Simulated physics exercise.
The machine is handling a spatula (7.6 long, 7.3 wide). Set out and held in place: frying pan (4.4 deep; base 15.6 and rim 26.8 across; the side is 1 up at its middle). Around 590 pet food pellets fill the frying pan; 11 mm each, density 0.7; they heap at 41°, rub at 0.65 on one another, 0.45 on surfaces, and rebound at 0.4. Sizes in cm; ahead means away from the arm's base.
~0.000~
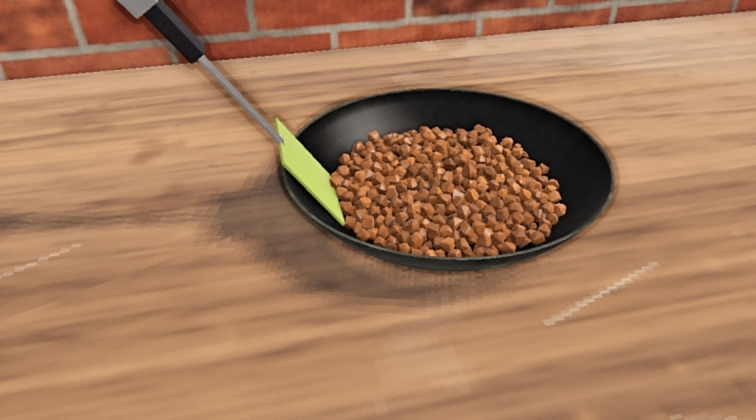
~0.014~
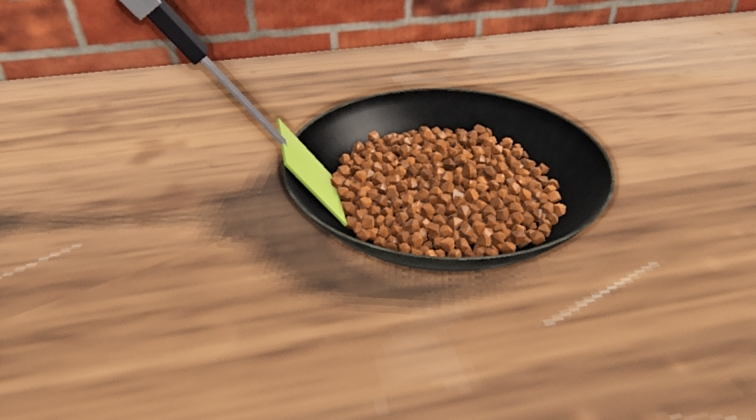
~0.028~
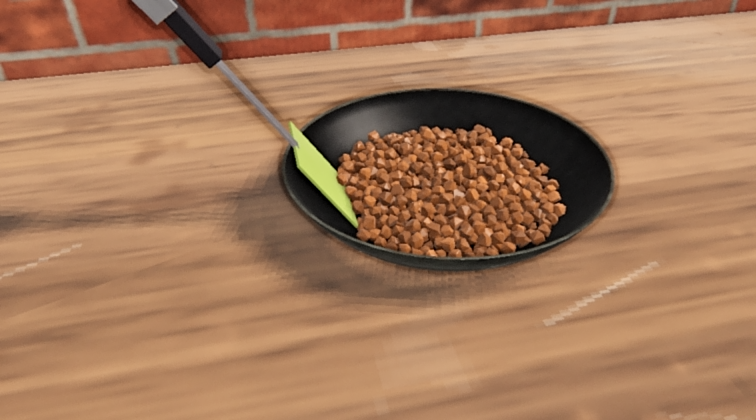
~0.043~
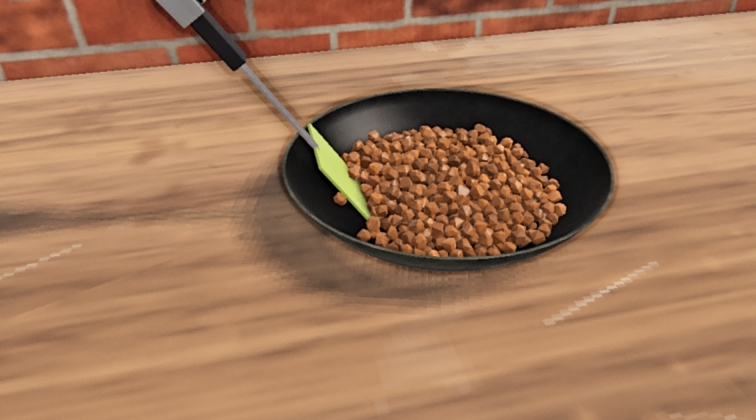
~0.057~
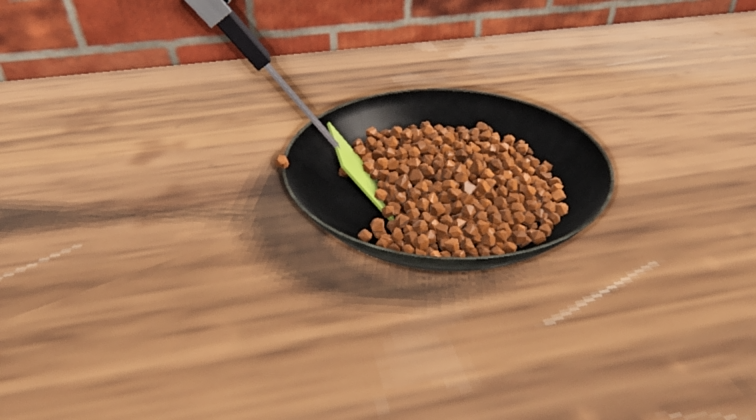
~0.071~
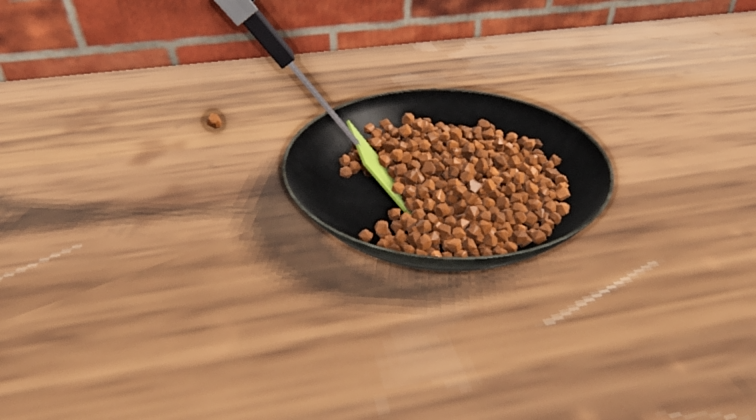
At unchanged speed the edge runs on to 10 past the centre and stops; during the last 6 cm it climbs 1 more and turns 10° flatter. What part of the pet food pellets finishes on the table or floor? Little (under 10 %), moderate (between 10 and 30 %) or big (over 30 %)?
Answer: Big; over 30 % of the pet food pellets finish on the table or floor.
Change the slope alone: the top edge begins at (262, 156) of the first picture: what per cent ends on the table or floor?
Some 35 per cent.
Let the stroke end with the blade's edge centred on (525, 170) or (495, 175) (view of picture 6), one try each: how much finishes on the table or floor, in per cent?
Some 15 and 5 per cent.
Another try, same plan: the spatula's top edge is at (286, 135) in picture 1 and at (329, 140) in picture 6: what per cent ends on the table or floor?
About 25 per cent.
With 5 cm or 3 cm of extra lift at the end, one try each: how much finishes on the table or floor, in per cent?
About 30 and 35 per cent.
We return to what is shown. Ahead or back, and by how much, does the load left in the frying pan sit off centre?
Roughly 2.5 cm ahead.
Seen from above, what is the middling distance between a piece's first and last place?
About 6 cm.
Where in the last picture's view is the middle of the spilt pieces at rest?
Around (670, 161).
By 0.11 s, sloping 57°, highest piece 20 above the table; 590 in the frying pan, 1 on the blade or in flight.
By 0.15 s, sloping 54°, highest piece 29 above the table; 590 in the frying pan, 1 on the blade or in flight.
By 0.37 s, sloping 47°, highest piece 50 above the table; 364 in the frying pan, 168 on the table or floor, 59 on the blade or in flight.
By 1.42 s, sloping 47°, highest piece 5 above the table; 364 in the frying pan, 227 on the table or floor.
Final count, 364 in the frying pan, 227 on the table or floor. That is 38 % on the table or floor.
